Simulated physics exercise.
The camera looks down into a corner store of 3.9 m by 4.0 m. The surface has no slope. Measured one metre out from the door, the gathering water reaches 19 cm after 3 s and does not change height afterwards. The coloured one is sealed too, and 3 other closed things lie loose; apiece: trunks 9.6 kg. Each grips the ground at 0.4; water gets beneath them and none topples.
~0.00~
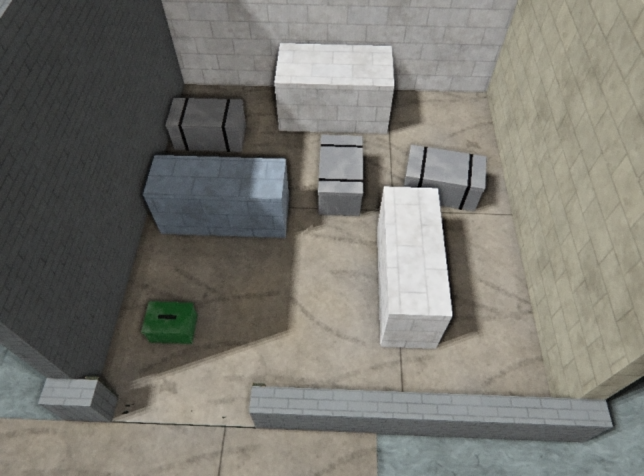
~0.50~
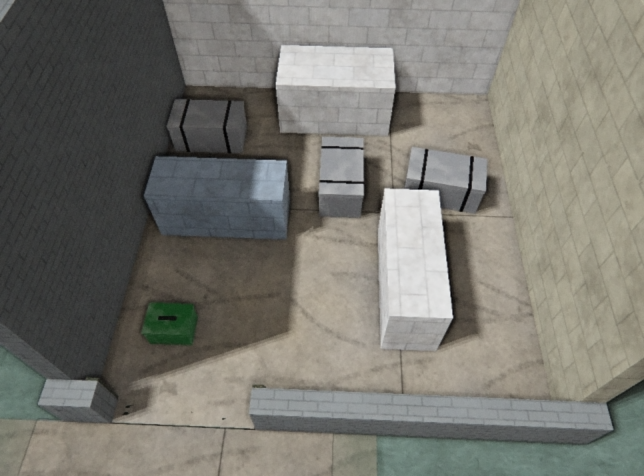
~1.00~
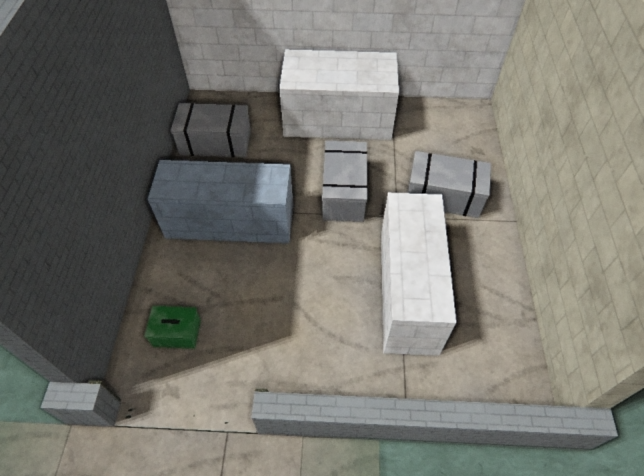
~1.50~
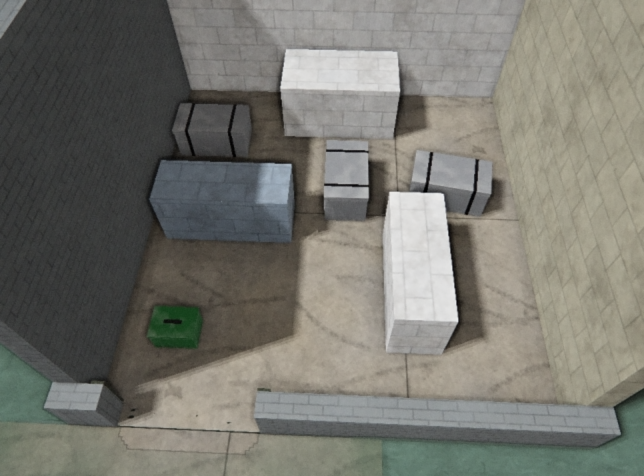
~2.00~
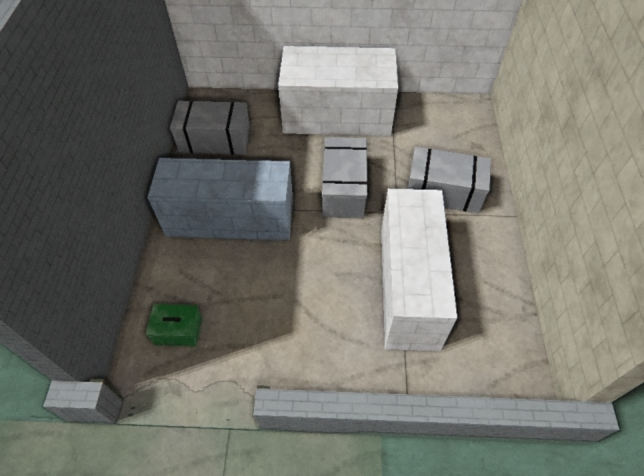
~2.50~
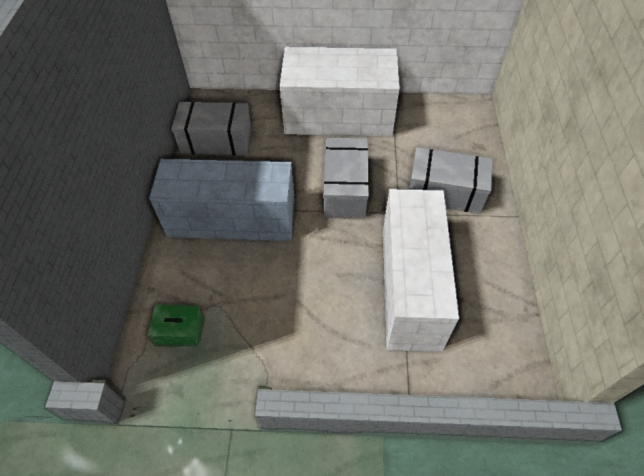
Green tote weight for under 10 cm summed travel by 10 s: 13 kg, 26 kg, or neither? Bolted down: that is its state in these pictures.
Neither.
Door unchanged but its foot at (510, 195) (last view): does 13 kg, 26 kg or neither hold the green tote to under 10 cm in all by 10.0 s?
I'd say the lighter one will work.
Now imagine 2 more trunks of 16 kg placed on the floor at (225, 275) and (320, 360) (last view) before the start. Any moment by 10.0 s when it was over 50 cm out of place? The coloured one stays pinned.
In order: Above the mark, within the mark.
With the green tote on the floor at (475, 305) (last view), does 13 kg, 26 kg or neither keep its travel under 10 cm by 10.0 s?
Well, any option works.
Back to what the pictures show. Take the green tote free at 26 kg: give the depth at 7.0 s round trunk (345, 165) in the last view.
I'd say some 6 cm.
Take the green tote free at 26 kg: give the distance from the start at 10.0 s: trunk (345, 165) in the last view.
140 cm.
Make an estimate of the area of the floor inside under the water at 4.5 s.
About 5.0 m2.
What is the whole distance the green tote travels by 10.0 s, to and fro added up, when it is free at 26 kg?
The total path comes to around 30 cm.
After 3.5 s the green tote would be 32 cm from its start with 13 kg and 2 cm from its start with 26 kg; 7 cm of water round it then.
After 4.5 s the green tote would be 84 cm from its start with 13 kg and 26 cm from its start with 26 kg; 7 cm of water round it then.
After 7.0 s the green tote would be 92 cm from its start with 13 kg and 29 cm from its start with 26 kg; 13 cm of water round it then.
After 10.0 s the green tote would be 237 cm from its start with 13 kg and 29 cm from its start with 26 kg; 13 cm of water round it then.
